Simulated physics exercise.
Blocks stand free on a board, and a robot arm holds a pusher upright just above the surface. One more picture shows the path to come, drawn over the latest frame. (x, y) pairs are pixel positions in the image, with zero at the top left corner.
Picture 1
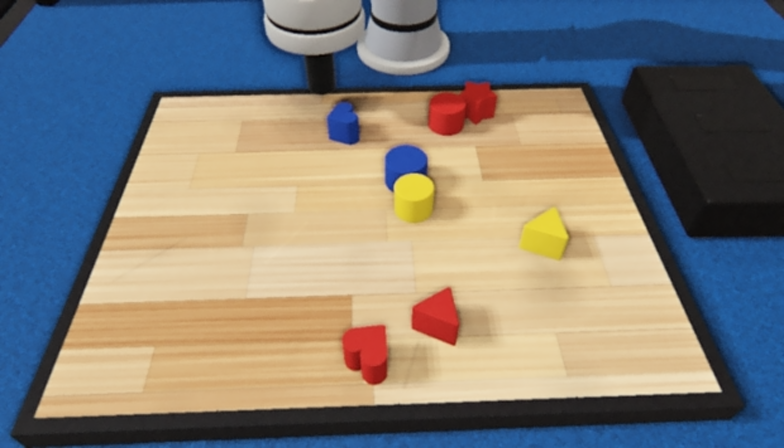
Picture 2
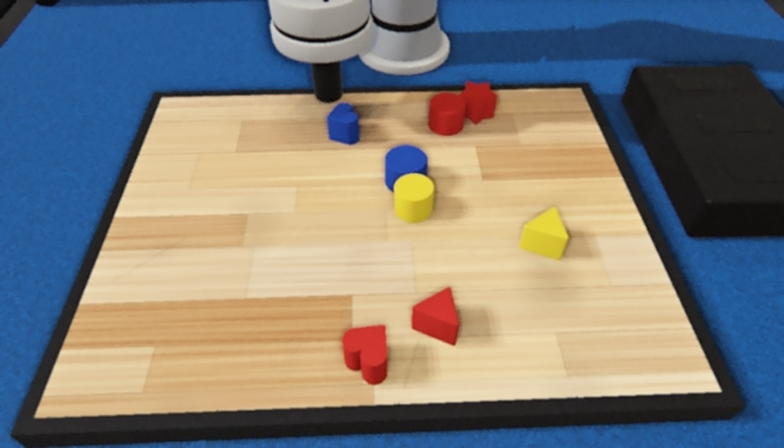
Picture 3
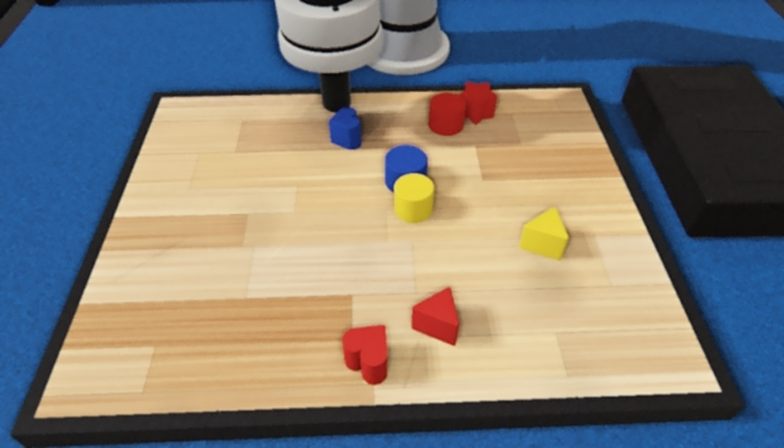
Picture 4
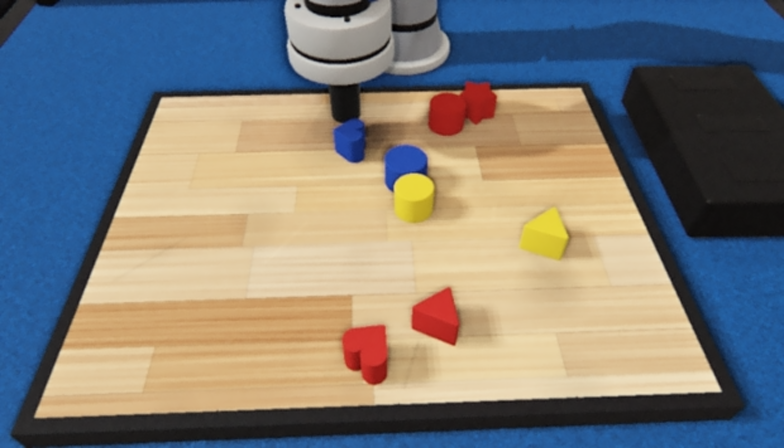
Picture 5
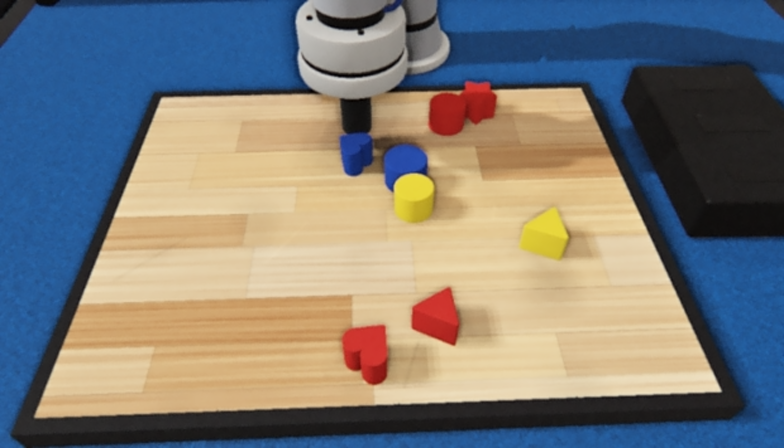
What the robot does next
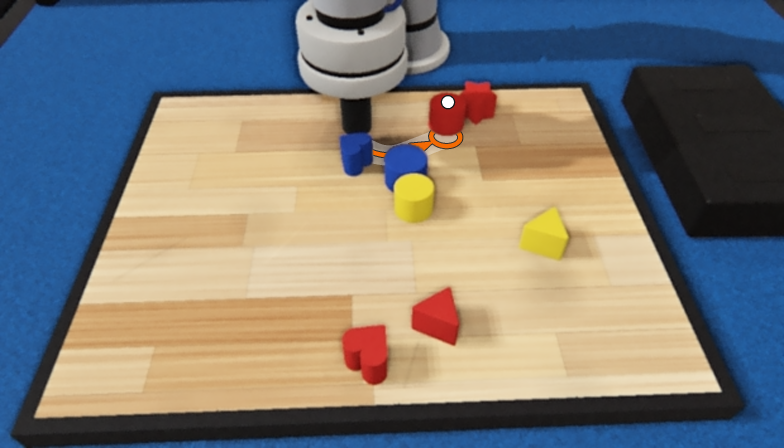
The video shows a robot arm above a wooden board of red, blue and yellow blocks, lowering its black pusher toward the blue heart and then nudging it a short way toward the viewer and slightly right, beside the blue block.
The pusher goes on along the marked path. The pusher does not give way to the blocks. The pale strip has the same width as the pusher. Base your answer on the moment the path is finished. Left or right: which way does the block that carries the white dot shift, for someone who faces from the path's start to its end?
Facing from start to end, it shifts left.
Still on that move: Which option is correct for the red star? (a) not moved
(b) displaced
Choice b: Displaced.
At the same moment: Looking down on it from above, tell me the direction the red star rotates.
It spins with the clock.
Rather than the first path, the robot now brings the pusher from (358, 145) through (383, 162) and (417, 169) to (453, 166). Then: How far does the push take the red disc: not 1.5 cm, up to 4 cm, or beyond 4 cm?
It moves only a bit, under 1.5 cm.
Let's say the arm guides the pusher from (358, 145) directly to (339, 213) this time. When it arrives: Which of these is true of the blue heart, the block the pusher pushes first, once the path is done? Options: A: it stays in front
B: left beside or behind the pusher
The answer is A.
Drawn move, from (358, 145) by way of (387, 155) and (418, 148) to (446, 137); the dot is on the red disc.
On the path given first. One third of the way, pusher (387, 139); blue heart (360, 147), turned 35° clockwise.
Two thirds of the way, pusher (419, 131); blue heart (360, 147), turned 35° clockwise.
At the end, pusher (447, 120); blue heart (360, 147), turned 35° clockwise; blue disc still; red disc (455, 95); red star (482, 87), turned 25° clockwise.
